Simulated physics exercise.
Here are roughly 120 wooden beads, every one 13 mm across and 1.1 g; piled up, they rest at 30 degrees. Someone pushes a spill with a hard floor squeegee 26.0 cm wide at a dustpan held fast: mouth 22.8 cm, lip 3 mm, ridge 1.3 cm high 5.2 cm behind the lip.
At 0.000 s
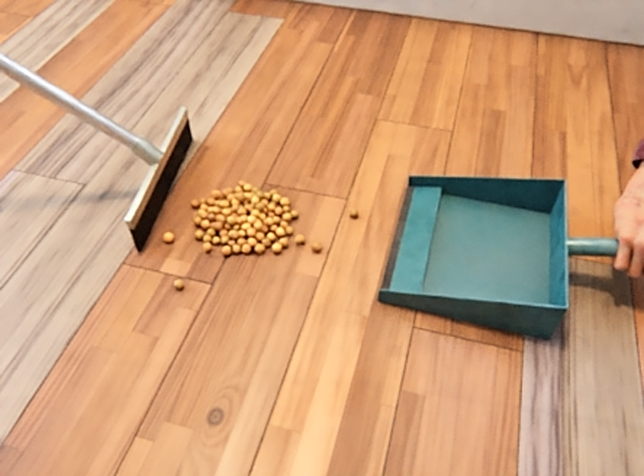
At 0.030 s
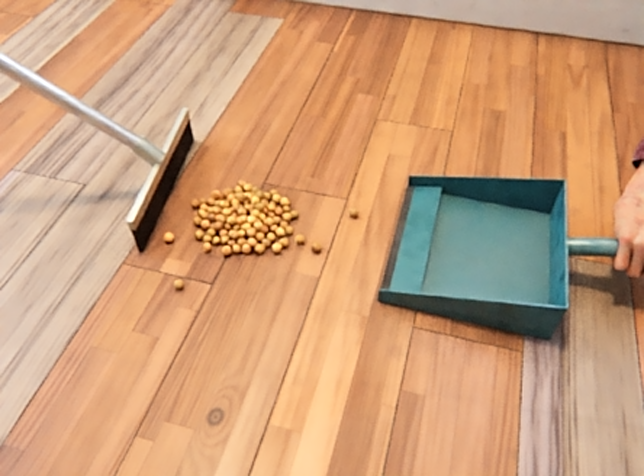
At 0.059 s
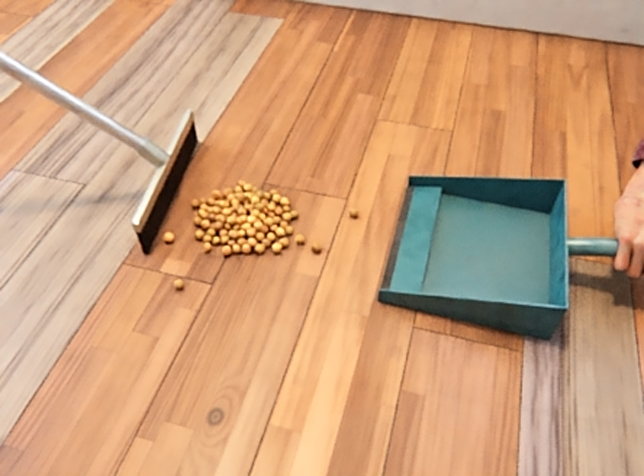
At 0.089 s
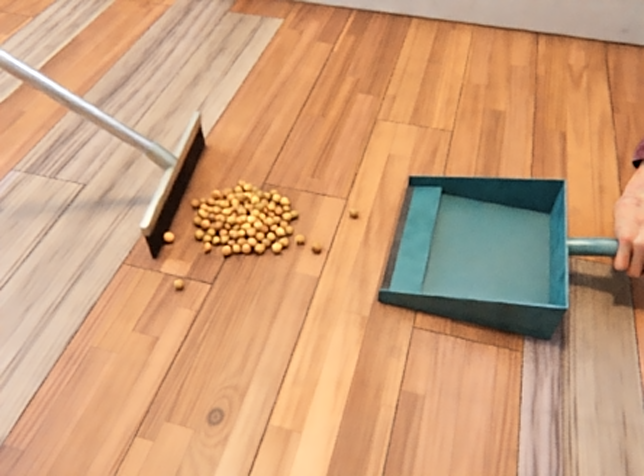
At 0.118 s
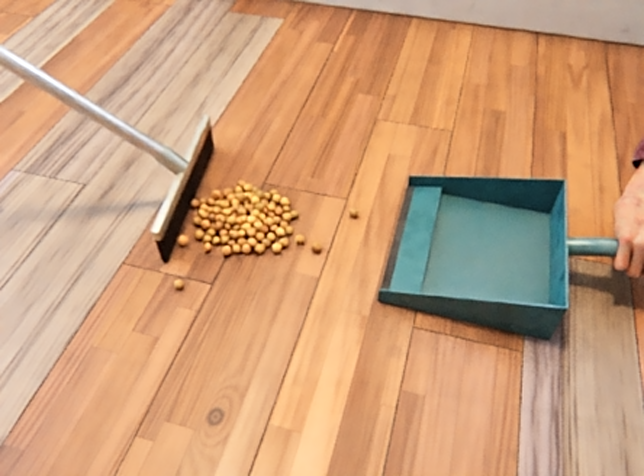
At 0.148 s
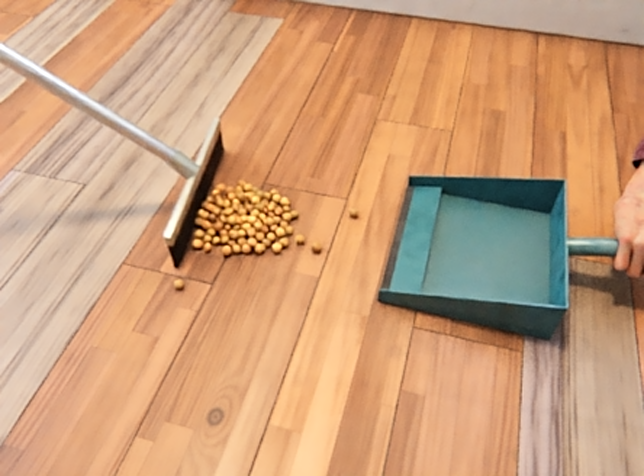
The clip opens on a wood-plank floor with a heap of small round wooden beads between a squeegee at left and a teal dustpan held by a hand at right. The squeegee slides rightward across the boards, then meets the heap's left edge and nudges the nearest beads while the dustpan stays still.
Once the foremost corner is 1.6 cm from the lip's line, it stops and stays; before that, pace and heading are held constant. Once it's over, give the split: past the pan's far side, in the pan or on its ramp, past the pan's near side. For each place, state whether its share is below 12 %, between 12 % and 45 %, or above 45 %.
Far side: Below 12 %; pan: Between 12 % and 45 %; near side: Between 12 % and 45 %.
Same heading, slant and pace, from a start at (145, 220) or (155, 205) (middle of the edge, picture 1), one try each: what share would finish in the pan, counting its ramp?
Some 15 and 20 per cent.
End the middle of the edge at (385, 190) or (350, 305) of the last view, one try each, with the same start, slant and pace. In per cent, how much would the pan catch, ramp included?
Roughly 35 % and 15 %.
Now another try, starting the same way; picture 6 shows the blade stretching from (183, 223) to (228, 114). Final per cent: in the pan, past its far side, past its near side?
The pan gets 30, the far side 15 and the near side 15.
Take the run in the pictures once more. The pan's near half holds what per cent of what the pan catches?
I'd put it at around 60 per cent.
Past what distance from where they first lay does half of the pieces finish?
Median shift: Approx. 24 cm.
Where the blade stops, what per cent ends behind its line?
Roughly 0 per cent.
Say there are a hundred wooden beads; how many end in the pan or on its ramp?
That works out at about 25 percent.
After 0.35 s, middle of the blade 17 cm from the lip; 0 % over the lip, far side 0 %, near side 10 %.
After 0.49 s, middle of the blade 8 cm from the lip; 0 % over the lip, far side 5 %, near side 15 %.
After 0.75 s, middle of the blade 3 cm from the lip; 30 % over the lip, far side 5 %, near side 20 %.
At rest (1.6 s), far side 5 %, pan 25 %, near side 20 %, in front of the lip or behind the blade 50 %.
